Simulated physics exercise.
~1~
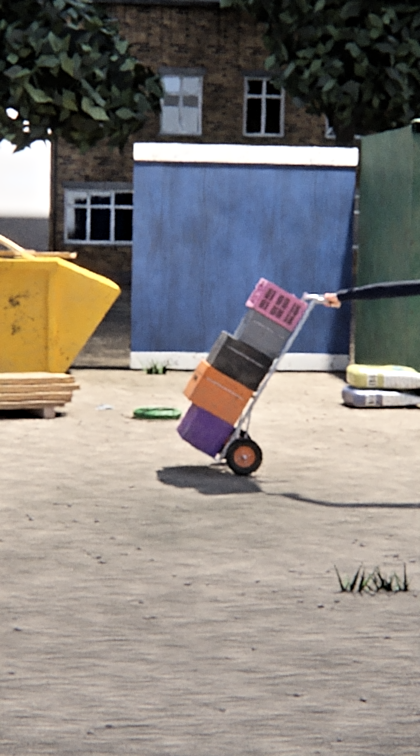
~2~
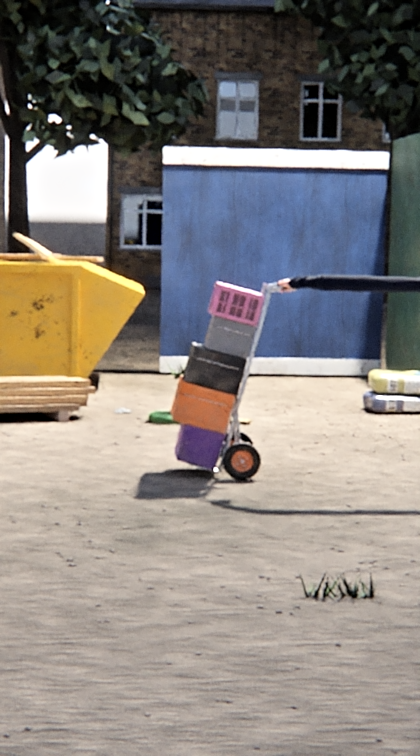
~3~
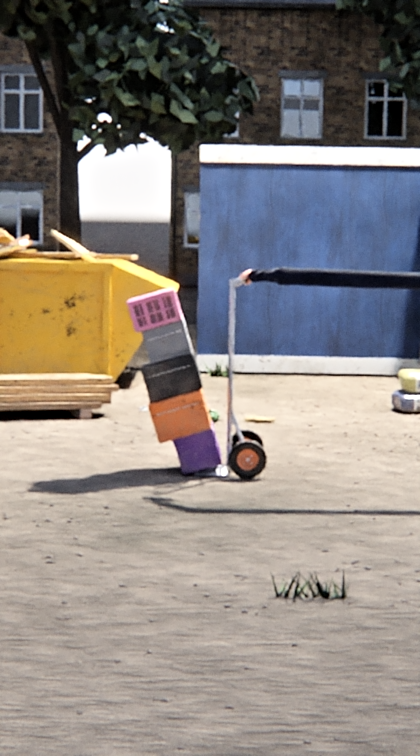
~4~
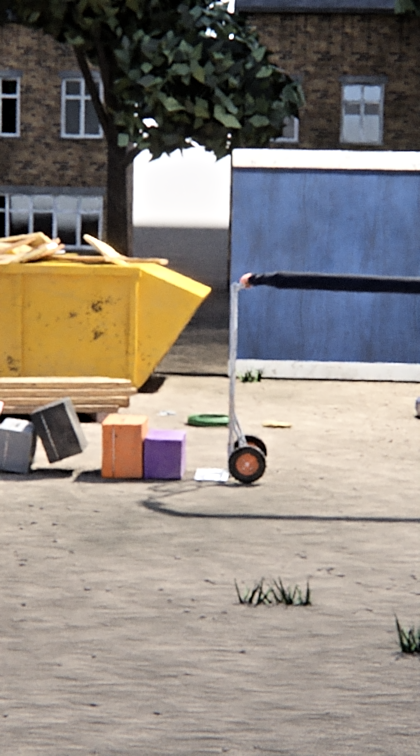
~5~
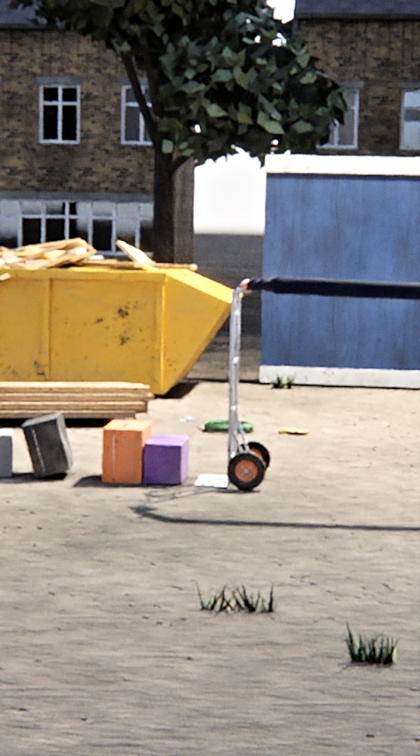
In this clip, an arm swings a tilted hand truck carrying five stacked boxes upright, and the stack topples to the left onto the ground. The truck ends upright and empty, with the purple and orange boxes side by side near it and darker ones farther left.
